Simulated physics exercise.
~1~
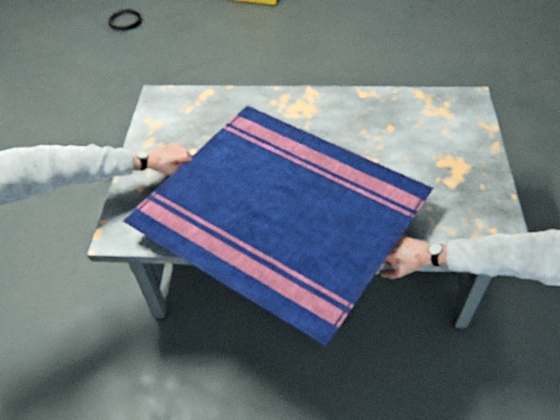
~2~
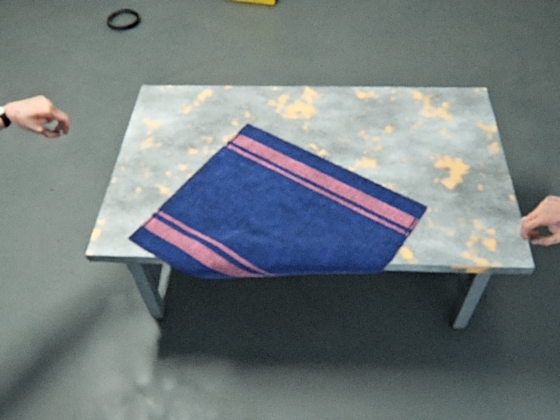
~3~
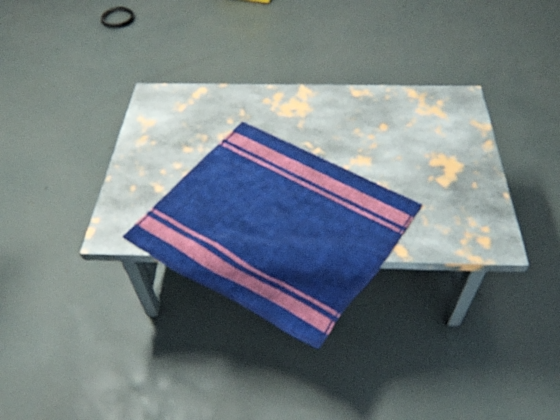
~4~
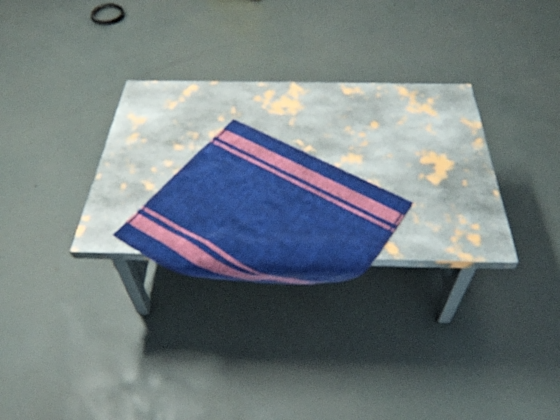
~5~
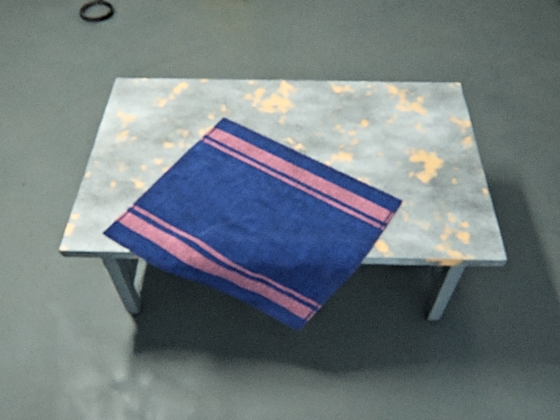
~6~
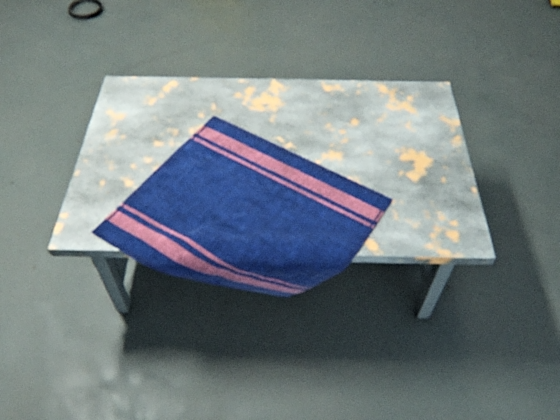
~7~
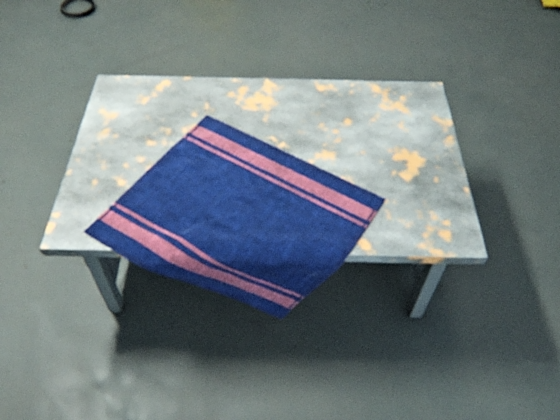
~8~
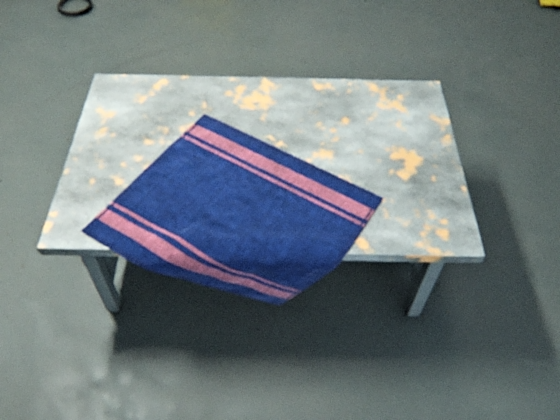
A room with a plain grey floor is seen from above and in front of a pale table mottled with orange patches, with a dark ring lying on the floor at the upper left. Two hands in light sleeves, one on each side, hold a blue cloth with pink stripes flat and askew over the table's front edge. They let go and draw away to the sides. The overhanging corner drops, swings under and back out several times, less each time, while the view shifts slightly right. The cloth stays mostly on the tabletop, its corner hanging over the front.
